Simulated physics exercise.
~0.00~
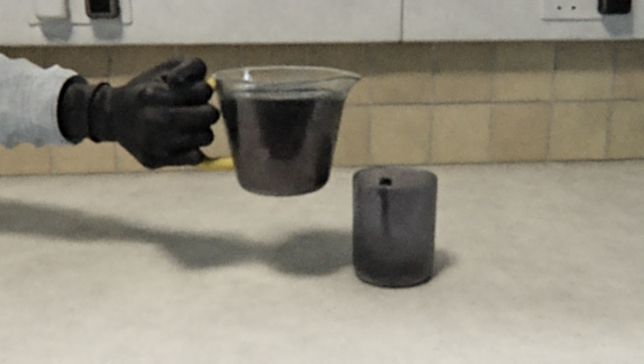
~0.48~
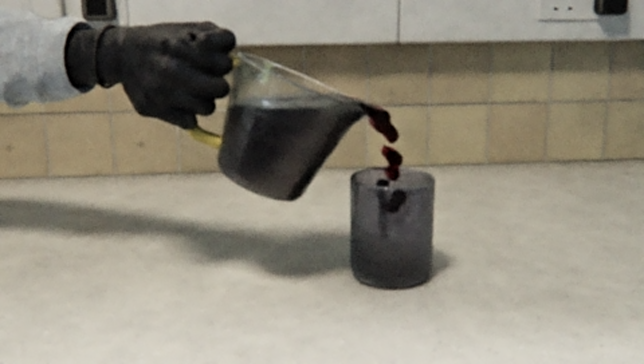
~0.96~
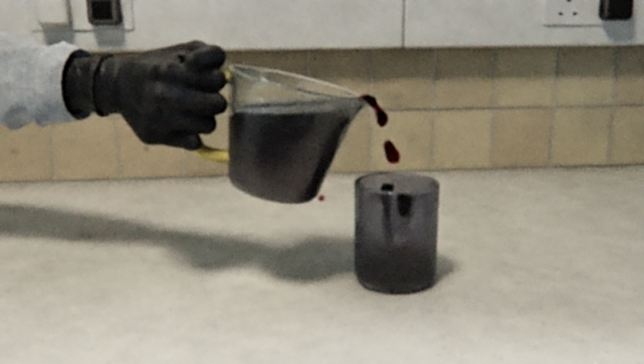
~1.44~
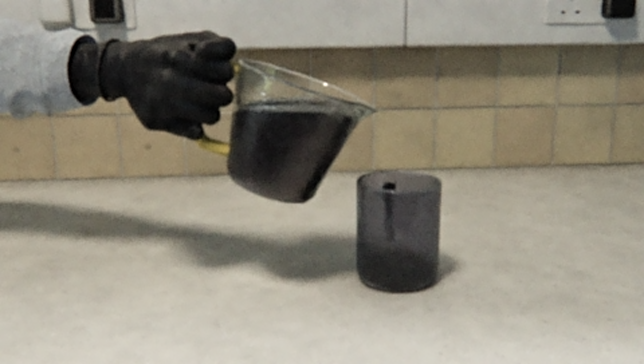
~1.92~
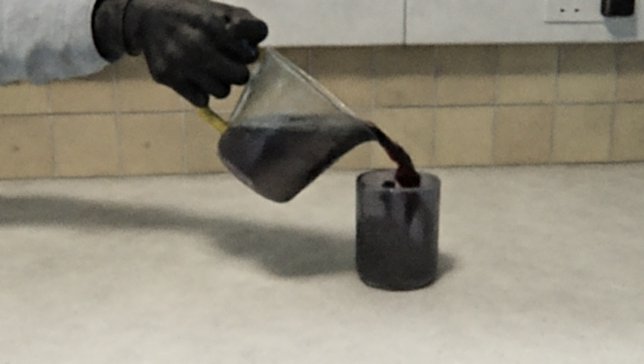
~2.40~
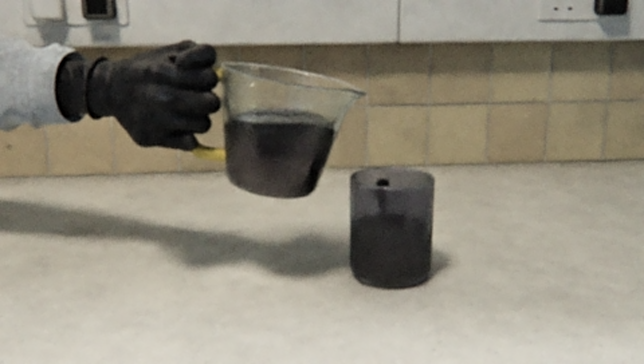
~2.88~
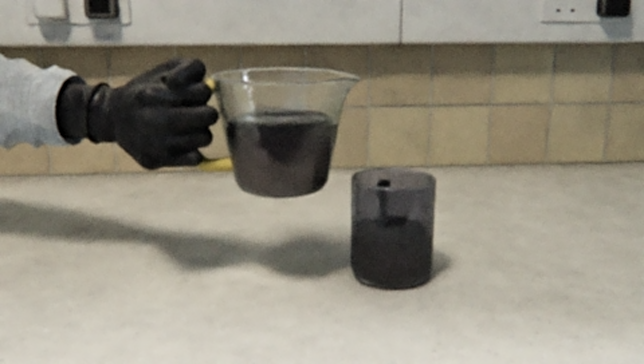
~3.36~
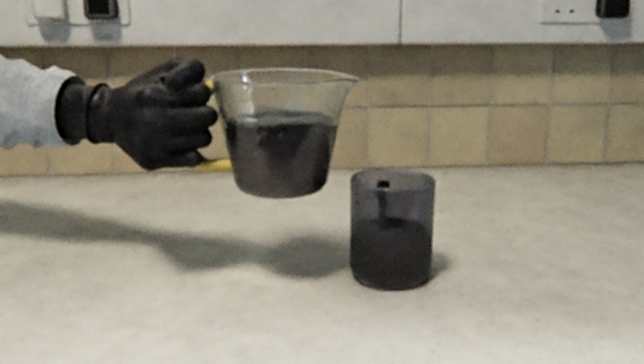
To begin with, a black-gloved hand holds a flared glass jug of dark wine by its yellow handle, beside and above a mug on the pale work surface. The hand tips the jug to the right, and dark red wine falls from its lip toward the mug in broken blobs. The jug eases back and the stream thins to drops, then stops. Next it tilts again, more steeply, sending a fuller stream into the mug. Finally the hand levels the jug and holds it still, its wine visibly lower, with dark wine partway up the mug.
